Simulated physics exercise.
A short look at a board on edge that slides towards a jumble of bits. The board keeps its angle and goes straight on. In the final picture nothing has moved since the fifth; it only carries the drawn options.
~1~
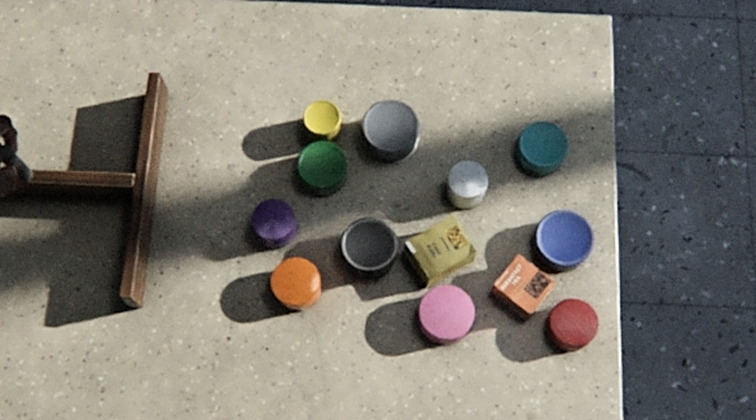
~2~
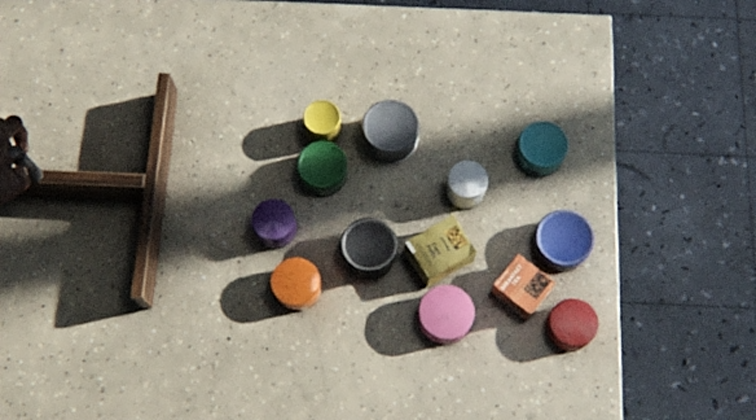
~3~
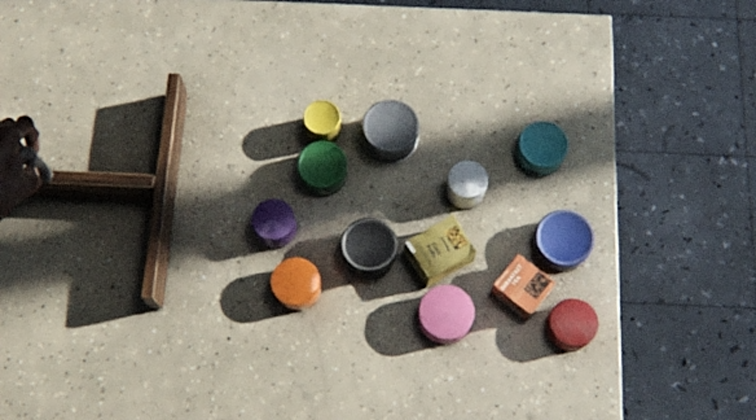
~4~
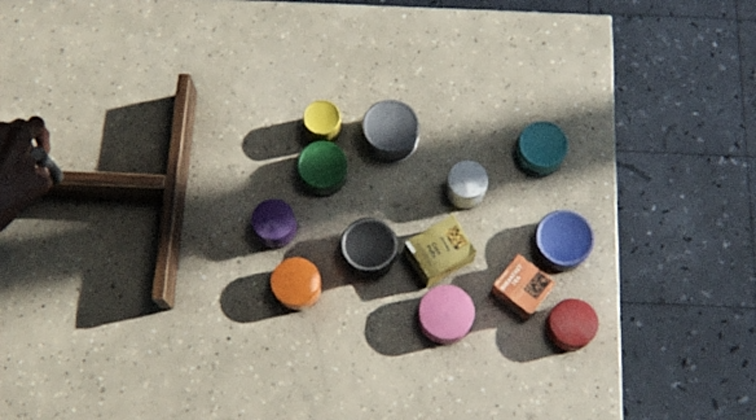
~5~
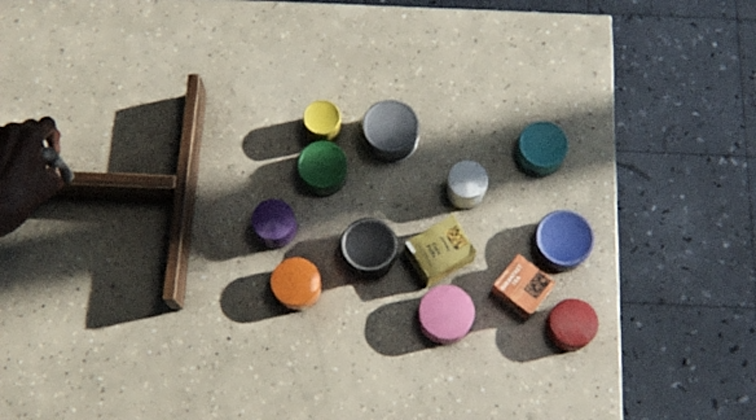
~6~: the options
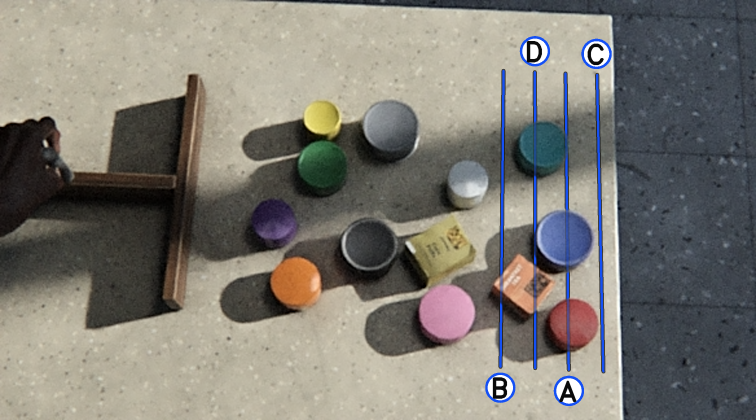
A hand sliding a wooden board on edge slowly rightwards across a speckled tabletop towards a cluster of colourful round tubs.
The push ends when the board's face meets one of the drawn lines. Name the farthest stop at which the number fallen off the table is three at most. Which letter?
D is the last line within the limit.
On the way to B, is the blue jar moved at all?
By then, yes.
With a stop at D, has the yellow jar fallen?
No.
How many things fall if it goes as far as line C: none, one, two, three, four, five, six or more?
Six or more.
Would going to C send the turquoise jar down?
Yes.
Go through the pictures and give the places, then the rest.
Grey tin (391, 132); black tub (369, 249); turquoise jar (541, 149), in the first picture.
Board (150, 181); green tub (323, 169), in the second picture.
Board (161, 181); white pot (467, 185), in the third picture.
Board (172, 182); blue jar (562, 242), in the fourth picture.
Board (182, 182); orange pot (296, 285); yellow jar (323, 124); purple tin (274, 224), in the fifth picture.
On the marked copy, A at (567, 215); B at (502, 212); C at (600, 216); D at (535, 213).
Following D. Soon after the start, board (308, 188); yellow jar (340, 125); orange pot (335, 287).
Later, board (434, 194); blue jar (607, 233); red tin (595, 357).
In the end, board (535, 198); yellow packet over the edge; blue jar over the edge; three fallen.
As for the rest, A drops six; B is within the limit but short; C drops eleven.
